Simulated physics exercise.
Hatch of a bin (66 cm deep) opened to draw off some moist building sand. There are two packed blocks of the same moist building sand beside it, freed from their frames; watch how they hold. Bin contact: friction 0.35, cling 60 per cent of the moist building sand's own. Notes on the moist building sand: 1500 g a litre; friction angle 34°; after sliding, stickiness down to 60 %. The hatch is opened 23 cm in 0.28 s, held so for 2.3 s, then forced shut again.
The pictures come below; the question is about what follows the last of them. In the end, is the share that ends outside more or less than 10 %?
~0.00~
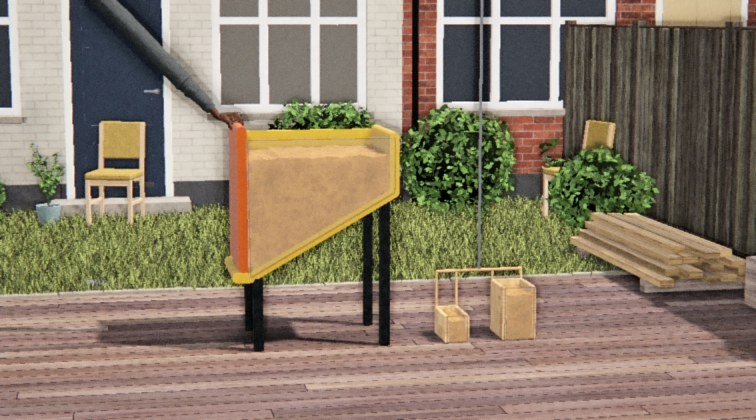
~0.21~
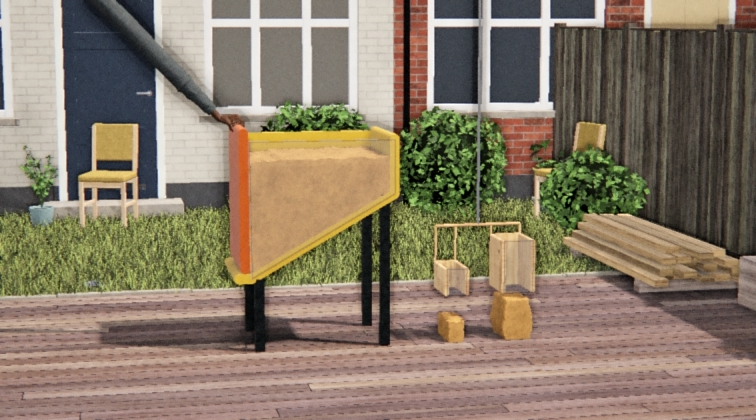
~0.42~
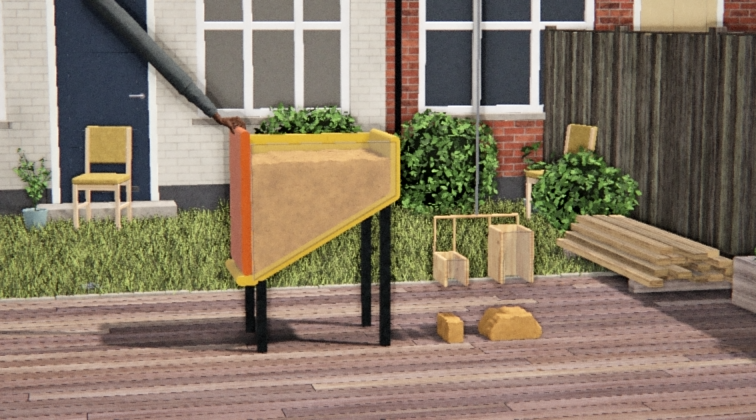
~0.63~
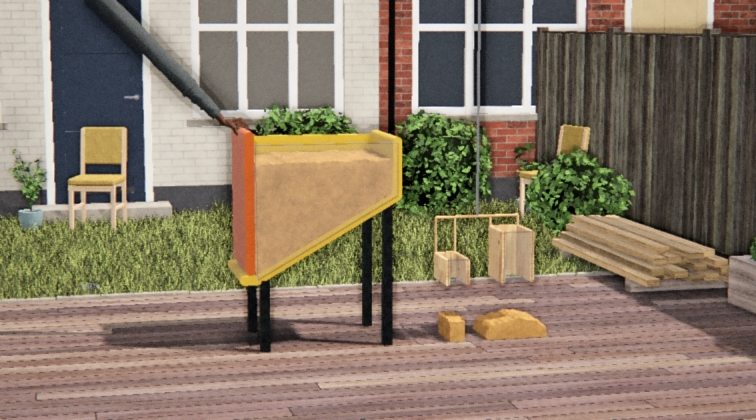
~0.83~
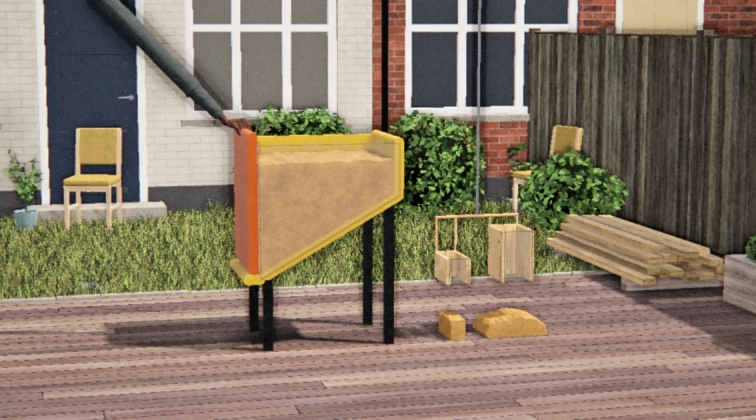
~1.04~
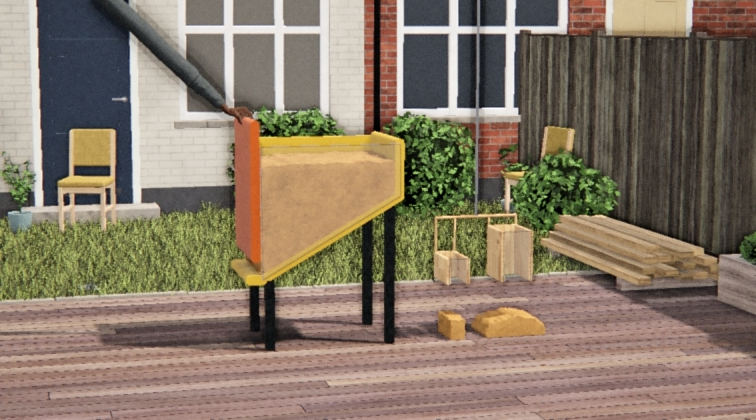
It comes out higher than 10 %.
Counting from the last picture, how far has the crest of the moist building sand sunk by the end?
Measured change: About 2 cm.
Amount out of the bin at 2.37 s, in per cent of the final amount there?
Looks like roughly 30 %, give or take.
By 1.65 s, the hatch is 23 cm open and 1 % is out.
By 2.37 s, the hatch is 23 cm open and 7 % is out.
By 3.08 s, the hatch is 23 cm open and 15 % is out.
By 3.80 s, the hatch is 5.5 cm open and 23 % is out.
By 4.75 s, at the end, the hatch is shut and 23 % is out.
